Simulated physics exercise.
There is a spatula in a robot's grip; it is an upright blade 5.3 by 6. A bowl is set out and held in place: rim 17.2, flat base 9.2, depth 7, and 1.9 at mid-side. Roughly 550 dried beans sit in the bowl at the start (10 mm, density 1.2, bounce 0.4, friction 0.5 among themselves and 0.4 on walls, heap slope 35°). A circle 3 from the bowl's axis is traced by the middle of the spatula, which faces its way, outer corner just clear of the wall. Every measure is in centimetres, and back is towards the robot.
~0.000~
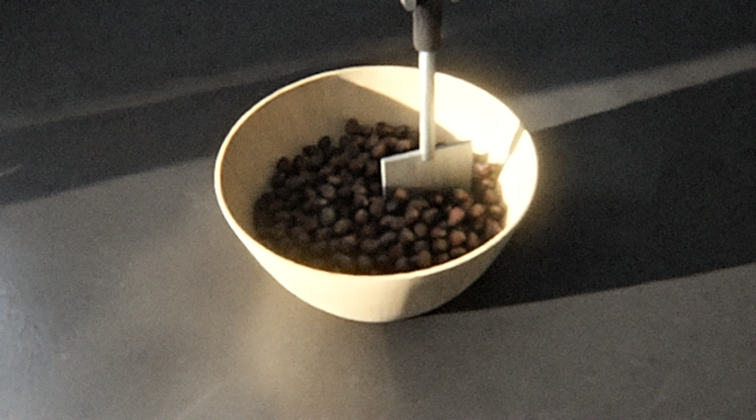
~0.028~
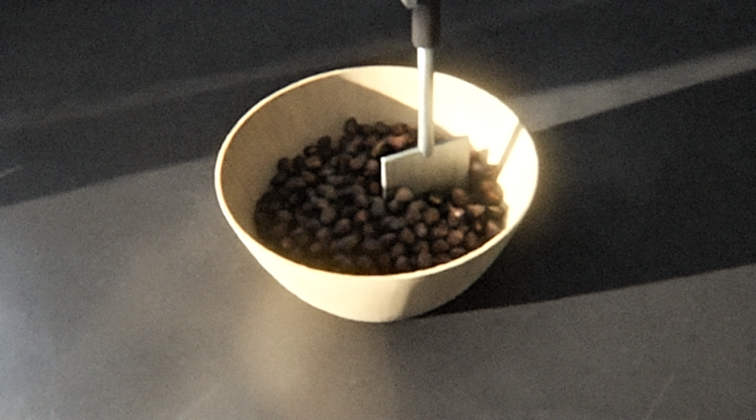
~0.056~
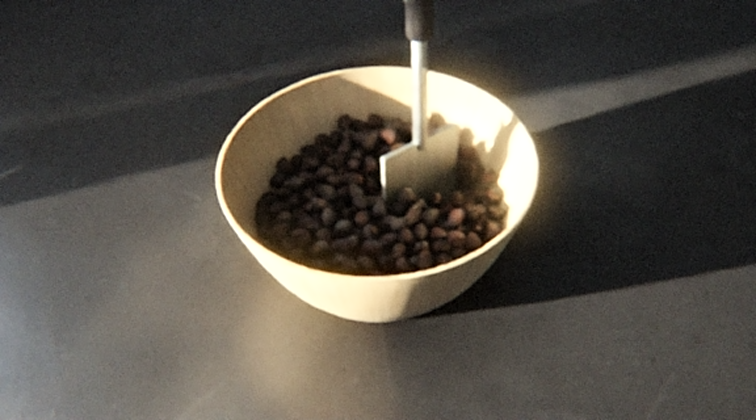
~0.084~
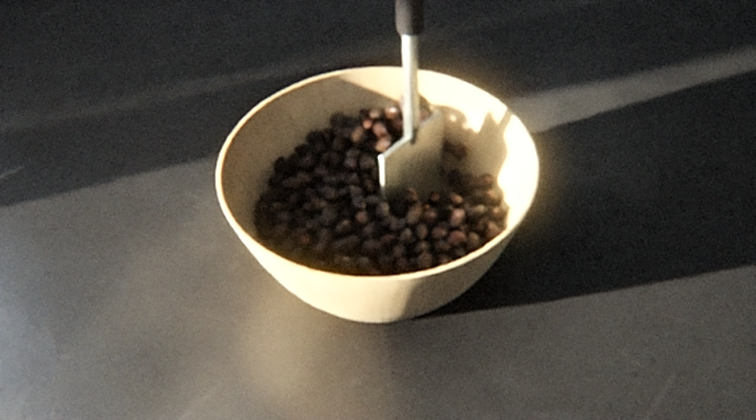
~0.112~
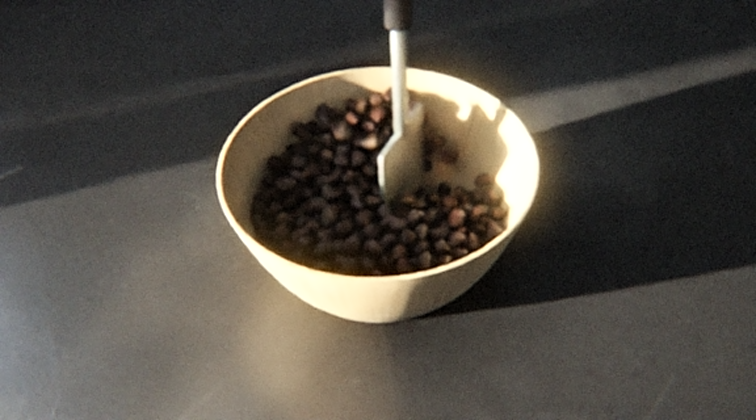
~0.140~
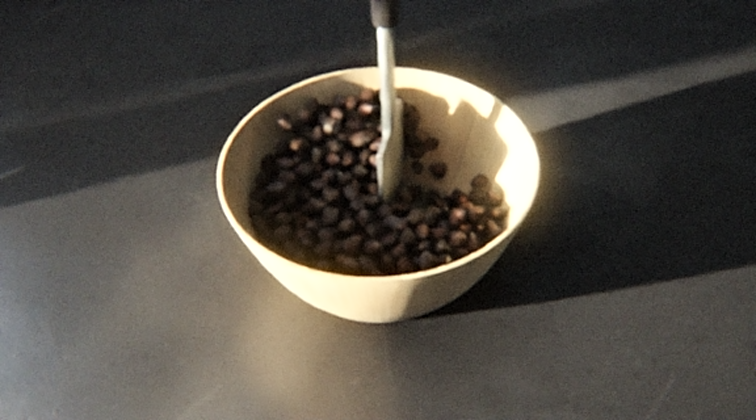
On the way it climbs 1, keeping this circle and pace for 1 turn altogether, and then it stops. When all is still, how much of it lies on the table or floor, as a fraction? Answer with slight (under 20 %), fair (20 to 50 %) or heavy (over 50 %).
Slight.
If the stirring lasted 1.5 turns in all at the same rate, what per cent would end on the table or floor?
Estimate: About 5 percent.
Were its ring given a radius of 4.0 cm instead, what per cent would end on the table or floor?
It would come to about 10 per cent.
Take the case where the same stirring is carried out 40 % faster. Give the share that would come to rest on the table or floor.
Then roughly 10 %.
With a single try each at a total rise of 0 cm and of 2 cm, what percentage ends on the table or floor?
Close to 5 and 5 percent, in that order.
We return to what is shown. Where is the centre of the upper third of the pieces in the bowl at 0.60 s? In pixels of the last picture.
I'd put it close to (466, 199).
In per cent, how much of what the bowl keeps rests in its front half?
Estimate: Some 35 %.
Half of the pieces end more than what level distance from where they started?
Something like 7 centimetres, give or take.
After 0.37 s, 176° round, highest piece 9 above the table; 549 in the bowl, 2 on the table or floor, 3 in flight or on the tool.
After 0.60 s, 292° round, highest piece 9 above the table; 532 in the bowl, 17 on the table or floor, 5 in flight or on the tool.
After 0.91 s, 0° round, highest piece 8 above the table; 523 in the bowl, 31 on the table or floor.
After 1.61 s, 0° round, highest piece 8 above the table; 523 in the bowl, 31 on the table or floor.
At rest, 523 in the bowl, 31 on the table or floor. That is 6 % on the table or floor.
